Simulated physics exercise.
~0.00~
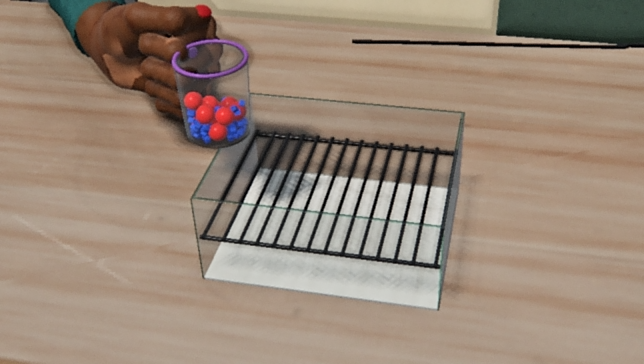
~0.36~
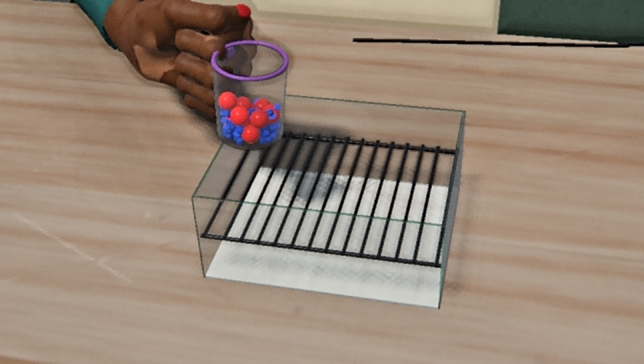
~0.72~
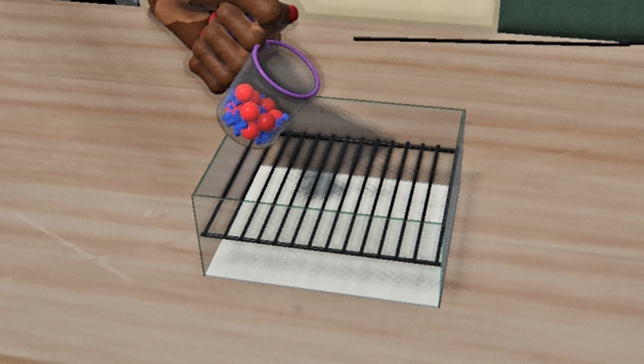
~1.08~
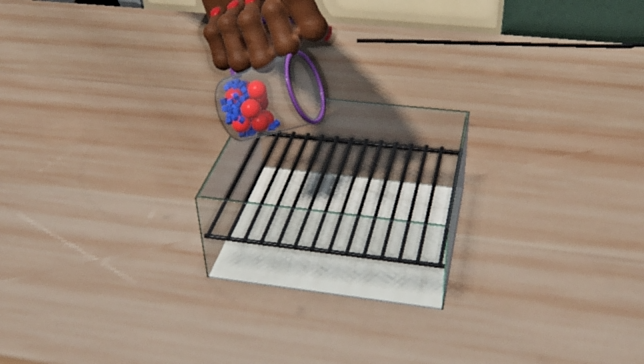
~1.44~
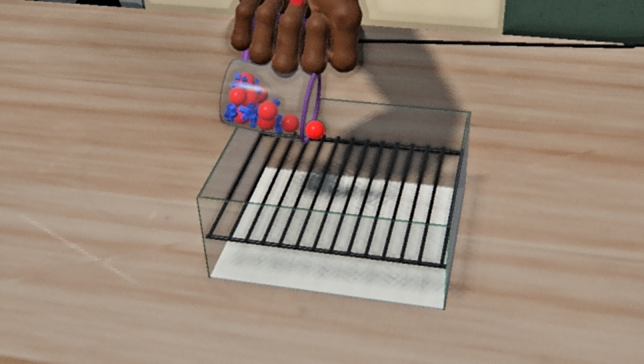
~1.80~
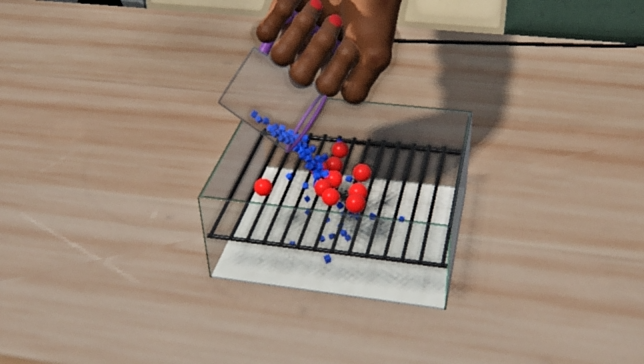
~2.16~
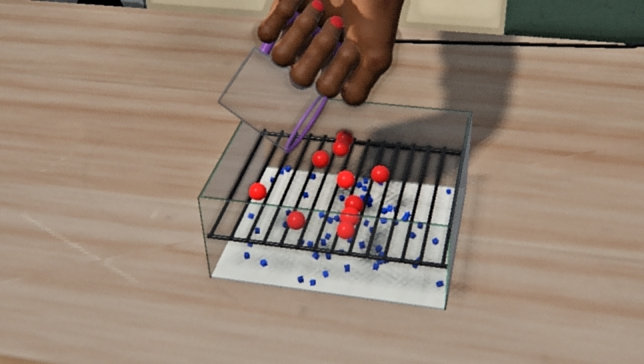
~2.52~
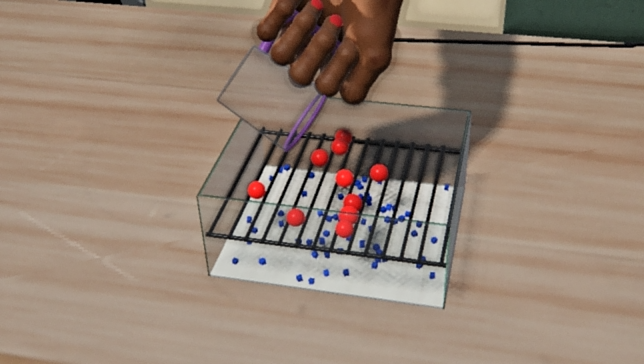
A hand tips a cup over a rack; blue bits fall through, red balls stay.
